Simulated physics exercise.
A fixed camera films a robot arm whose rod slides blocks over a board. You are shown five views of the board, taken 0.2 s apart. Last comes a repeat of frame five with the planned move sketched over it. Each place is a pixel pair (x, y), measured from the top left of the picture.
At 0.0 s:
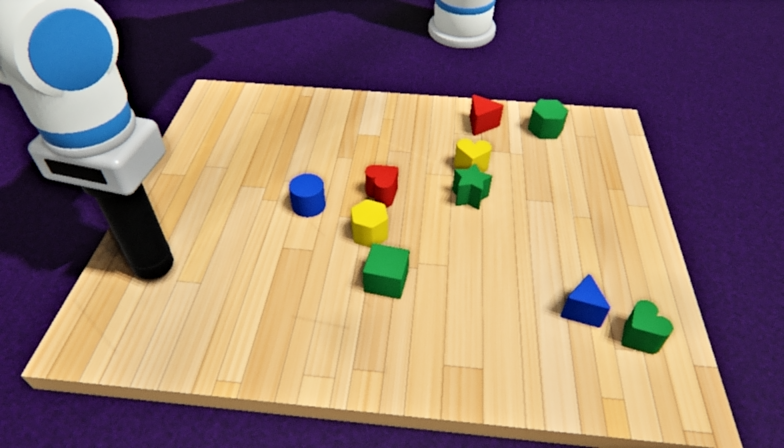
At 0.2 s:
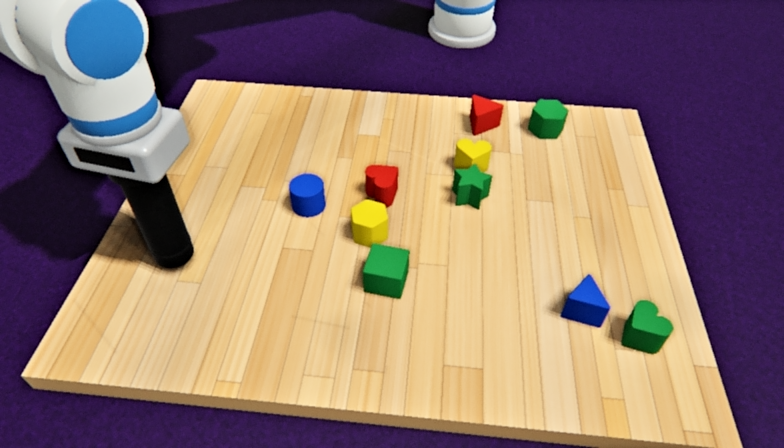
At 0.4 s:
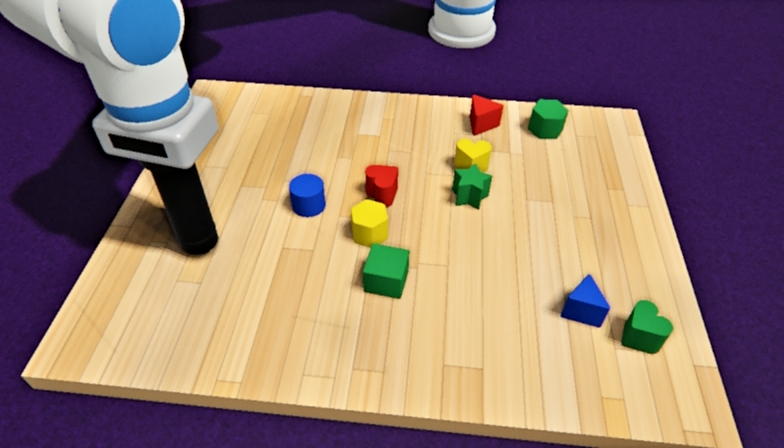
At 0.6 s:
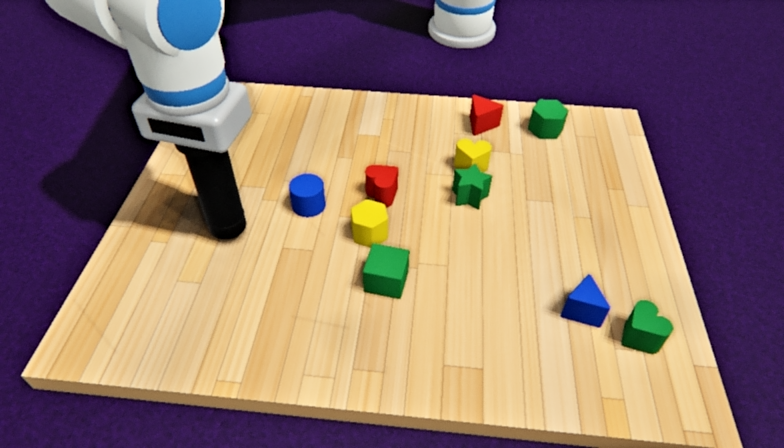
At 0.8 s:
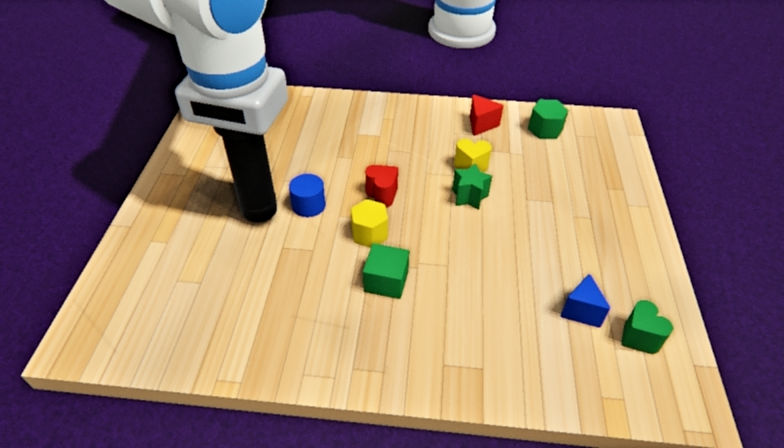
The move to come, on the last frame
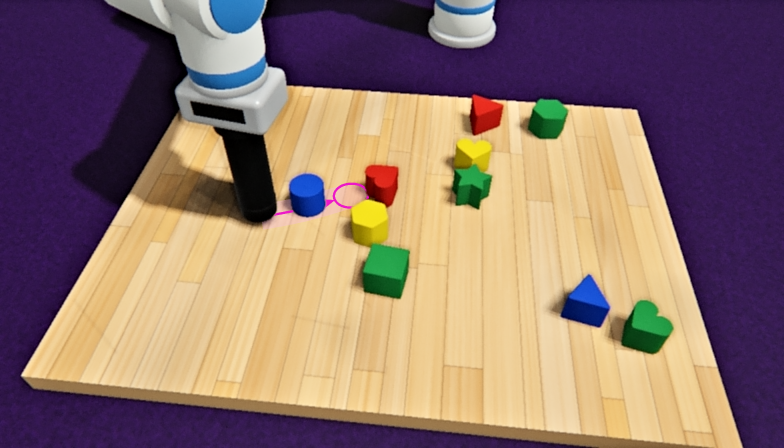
A pale wooden board lies on a dark purple surface, seen from above at an angle by a still camera. A blue cylinder, red heart and yellow hexagon sit left of centre above a green block, with red, yellow and green shapes beyond and a blue triangle and green heart at right. A white-and-blue robot arm moves its black rod steadily rightward and away, nearing the cylinder, while every block stays still.
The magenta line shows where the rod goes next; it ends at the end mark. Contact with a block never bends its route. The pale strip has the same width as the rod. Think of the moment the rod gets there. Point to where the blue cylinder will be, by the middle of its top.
I predict (378, 160).
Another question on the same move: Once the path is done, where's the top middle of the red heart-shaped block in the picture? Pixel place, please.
The top centre is at (402, 170).
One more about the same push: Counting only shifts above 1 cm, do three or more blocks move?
No
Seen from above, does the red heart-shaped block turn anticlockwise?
No - that is not the case.
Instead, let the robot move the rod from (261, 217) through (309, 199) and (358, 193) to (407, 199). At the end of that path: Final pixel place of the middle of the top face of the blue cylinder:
So, by the moment the path ends, you'll find the top centre of the blue cylinder at (443, 174).
The line goes from (261, 217) through (308, 208) to (351, 195).
The first path, step by step. One third of the way, rod at (292, 205); blue cylinder at (324, 180).
Two thirds of the way, rod at (322, 197); blue cylinder at (353, 171); red heart-shaped block at (386, 173), turned 10° clockwise.
At the end, rod at (351, 189); blue cylinder at (378, 160); yellow hexagon unmoved; red heart-shaped block at (402, 170), turned 65° clockwise.
